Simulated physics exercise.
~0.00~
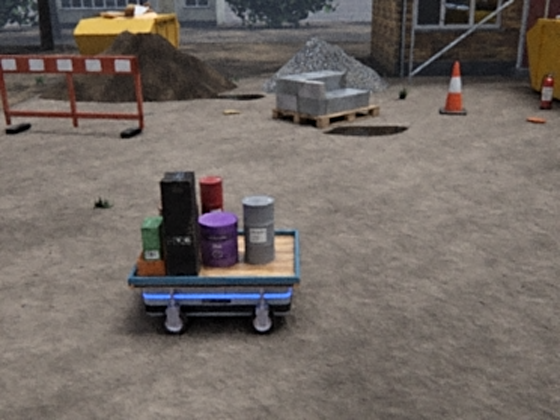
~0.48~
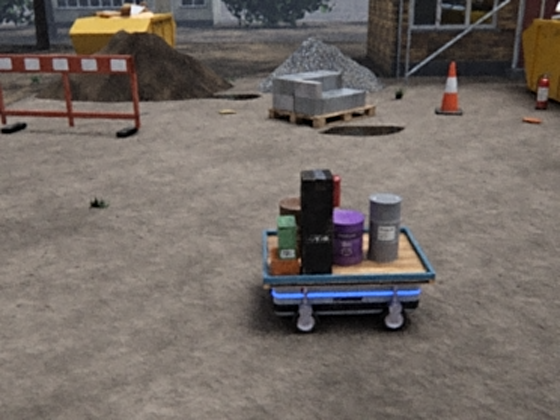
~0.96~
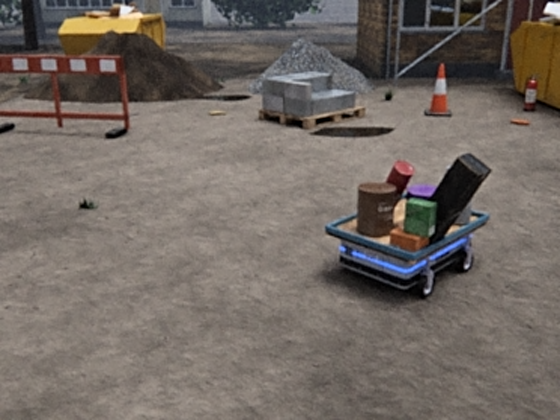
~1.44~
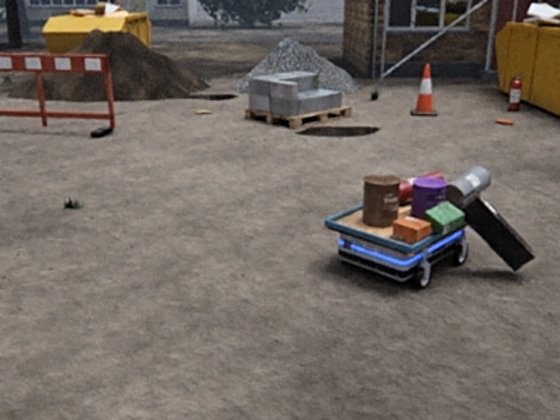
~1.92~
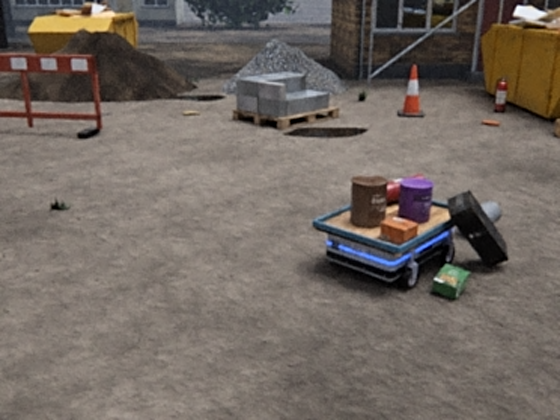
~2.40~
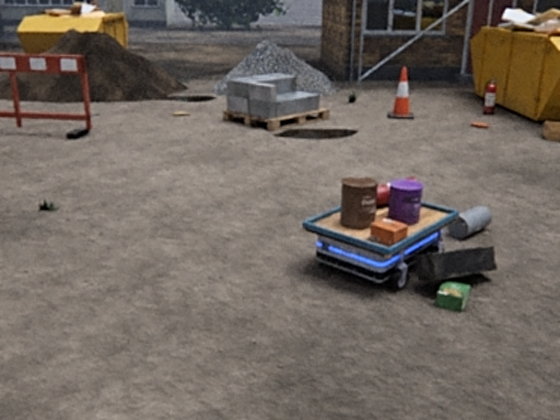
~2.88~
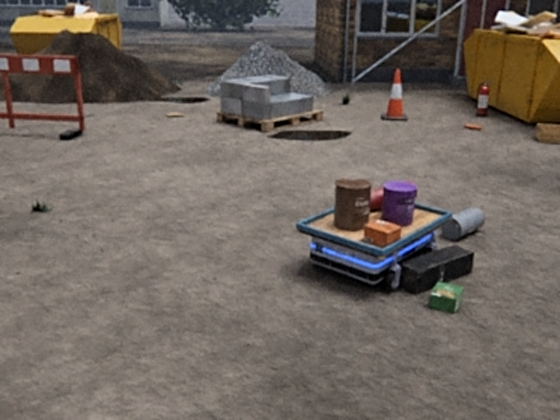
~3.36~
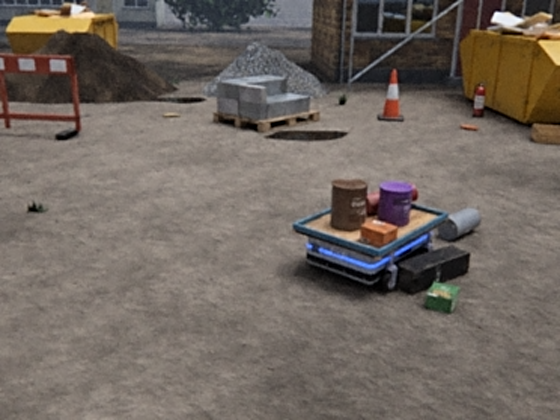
Building yard with a loaded cart rolling right, turning and stopping as a black box, grey canister and green box tumble off.
